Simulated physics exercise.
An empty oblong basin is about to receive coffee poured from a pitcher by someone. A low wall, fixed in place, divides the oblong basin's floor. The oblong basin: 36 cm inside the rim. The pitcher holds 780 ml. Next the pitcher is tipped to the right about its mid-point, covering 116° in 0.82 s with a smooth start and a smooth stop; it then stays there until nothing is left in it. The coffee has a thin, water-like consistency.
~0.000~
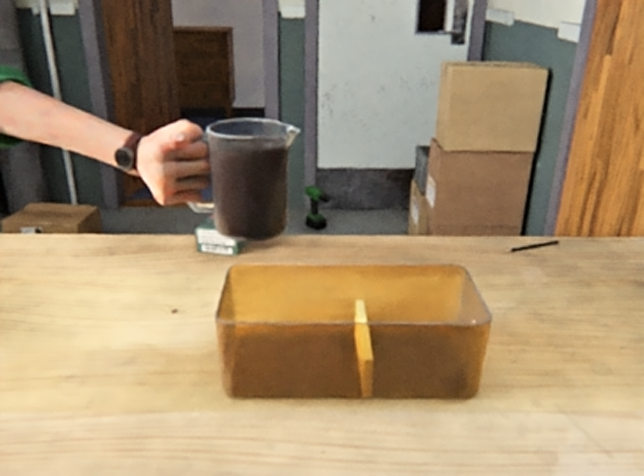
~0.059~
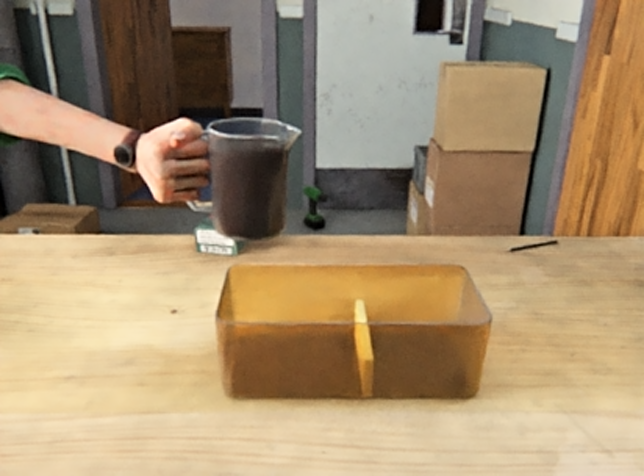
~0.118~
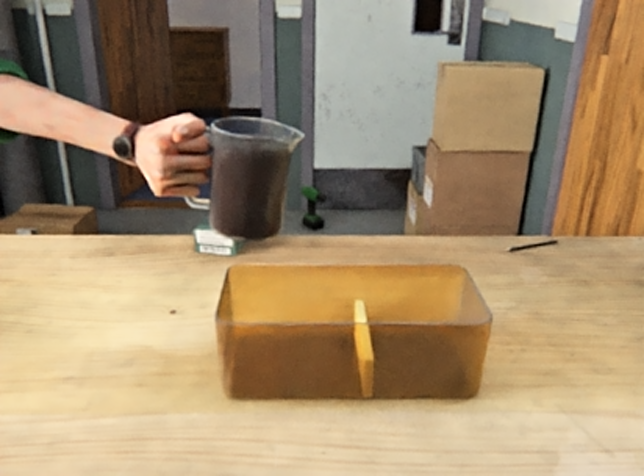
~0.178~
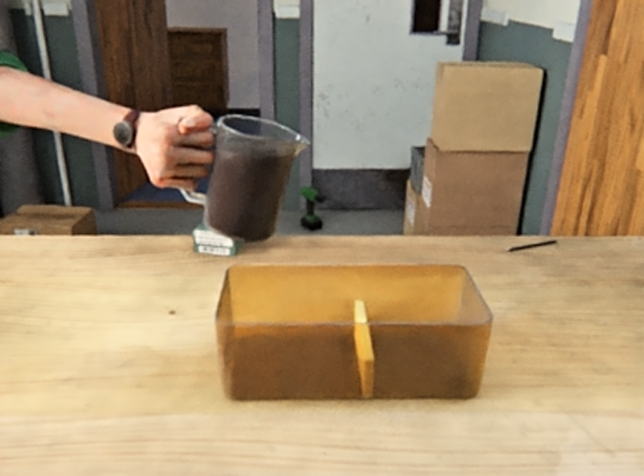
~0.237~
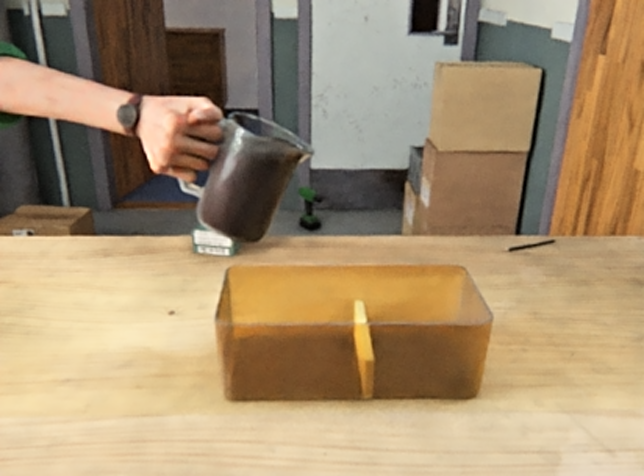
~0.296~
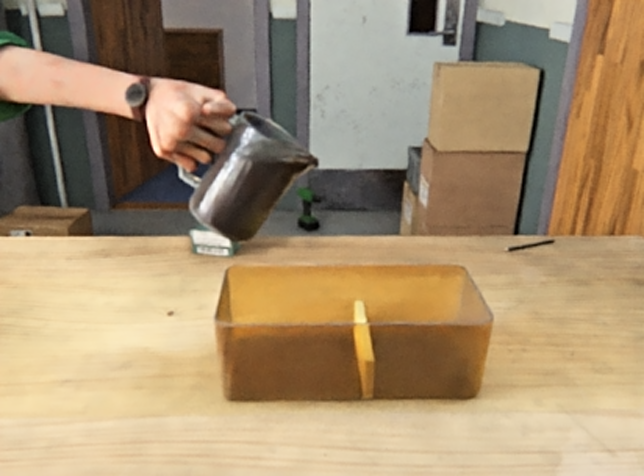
The video shows a hand holding a clear pitcher of dark liquid above a table, behind an empty amber basin with a low dividing wall. The hand tilts the pitcher gradually to the right, bringing the liquid to its spout.
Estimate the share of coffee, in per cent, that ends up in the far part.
About 22 per cent.
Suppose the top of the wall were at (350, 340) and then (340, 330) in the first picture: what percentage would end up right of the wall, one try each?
Respectively close to 55 and 80 %.
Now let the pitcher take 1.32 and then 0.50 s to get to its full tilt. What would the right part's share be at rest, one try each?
Around 40 per cent first, around 15 per cent next.
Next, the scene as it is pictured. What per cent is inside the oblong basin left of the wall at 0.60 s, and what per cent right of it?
Around 4 on the left side and 10 on the right side.
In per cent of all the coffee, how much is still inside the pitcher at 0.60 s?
Close to 62 percent of the liquid remains at that time.
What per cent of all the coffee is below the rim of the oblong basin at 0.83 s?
72 %, more or less.
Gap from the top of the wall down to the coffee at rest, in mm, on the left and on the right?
Some 42 mm on the left and 54 mm on the right.
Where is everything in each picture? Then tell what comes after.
Tilt 0°; pouring edge (300, 130); surface from (212, 143) to (288, 143); the oblong basin's rim runs from (223, 292) to (478, 293); the wall's top is at (364, 328), in the first picture.
Tilt 1°; pouring edge (301, 131); surface from (212, 141) to (288, 144), in the second picture.
Tilt 6°; pouring edge (305, 135); surface from (215, 141) to (290, 145), in the third picture.
Tilt 13°; pouring edge (310, 142); surface from (218, 143) to (296, 147), in the fourth picture.
Tilt 22°; pouring edge (315, 152); surface from (216, 159) to (306, 148), in the fifth picture.
Tilt 33°; pouring edge (319, 165); surface from (210, 168) to (315, 155); 1 per cent is over the edge, in the sixth picture.
Then, 0.60 s in, the tilt is 97° and 62 per cent is still to pour, 4 is left of the wall and 10 right of it.
Then, 0.83 s in, the tilt is 116° and 12 per cent is still to pour, 52 is left of the wall and 20 right of it.
Then, 1.06 s in, the tilt is 116° and 0 per cent is still to pour, 71 is left of the wall and 20 right of it.
Then, 1.32 s in, the tilt is 116° and 0 per cent is still to pour, 73 is left of the wall and 22 right of it.
Finally, 73 per cent lies left of the wall, 22 right of it and 5 outside.
